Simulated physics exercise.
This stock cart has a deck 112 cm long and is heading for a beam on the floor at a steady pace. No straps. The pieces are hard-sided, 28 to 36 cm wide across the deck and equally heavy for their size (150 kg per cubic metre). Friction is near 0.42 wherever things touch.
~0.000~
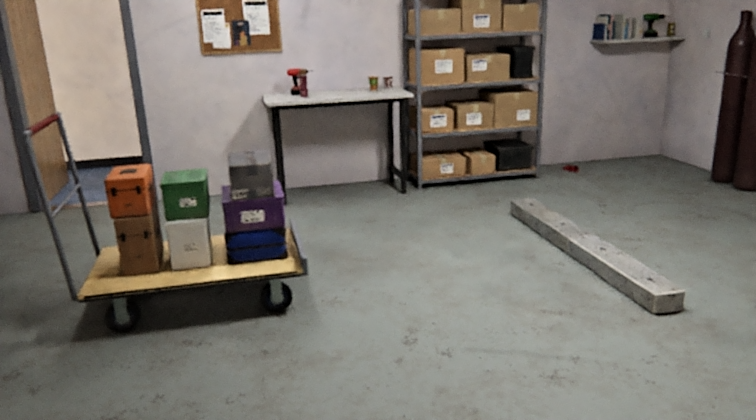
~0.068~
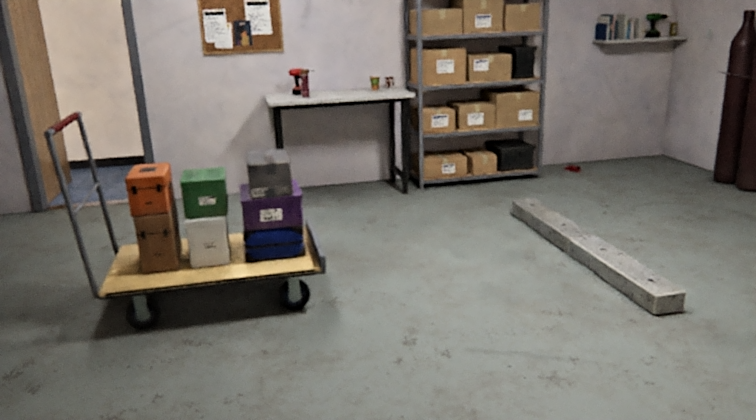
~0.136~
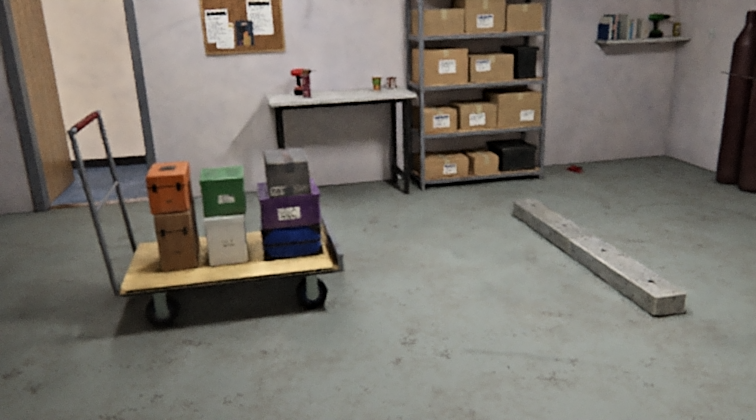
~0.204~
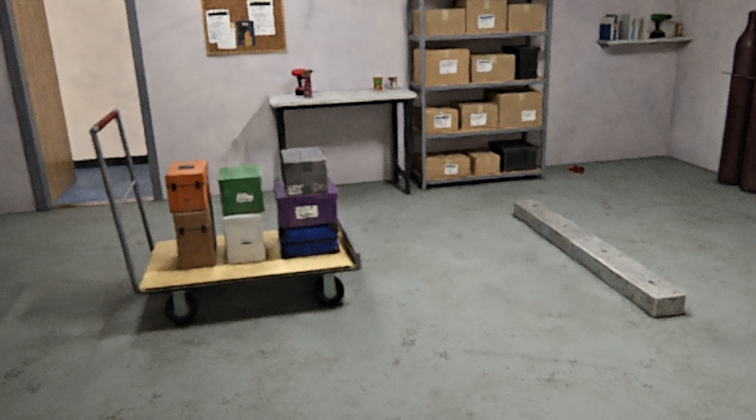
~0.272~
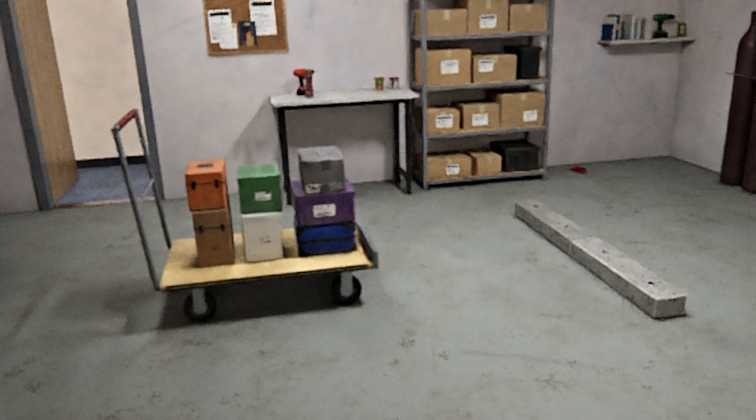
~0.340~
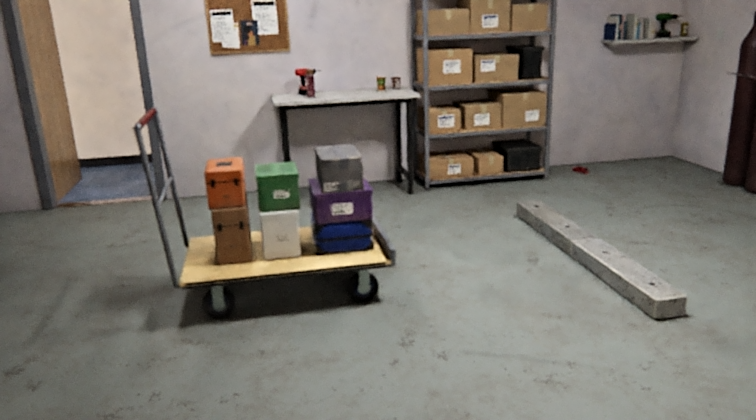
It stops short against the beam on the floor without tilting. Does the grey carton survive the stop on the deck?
The grey carton goes over the front rim at this speed.
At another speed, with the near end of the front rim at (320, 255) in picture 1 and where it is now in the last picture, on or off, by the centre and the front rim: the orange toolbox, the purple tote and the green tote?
Then orange on, purple off, green on.
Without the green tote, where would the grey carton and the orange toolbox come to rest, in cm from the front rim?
Then grey 50 past, orange 20 behind.
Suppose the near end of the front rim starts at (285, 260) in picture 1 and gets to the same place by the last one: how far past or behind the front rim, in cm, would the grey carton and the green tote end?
In that case grey 80 past, green 20 past.
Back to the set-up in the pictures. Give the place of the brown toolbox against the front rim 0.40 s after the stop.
Some 70 cm behind it.
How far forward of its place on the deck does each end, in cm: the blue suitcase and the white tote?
Forward: Blue 5, white 15.
Impact comes at 1.26 s.
After 1.66 s the grey carton is 19 cm past the rim, tilted 45°, near (618, 162) in the last picture's view.
After 2.06 s the grey carton is 51 cm past the rim, tilted 90°, near (656, 232) in the last picture's view.
At rest, 2.3 s, past the rim, grey carton and purple tote; behind it, orange toolbox, brown toolbox, blue suitcase, white tote and green tote.
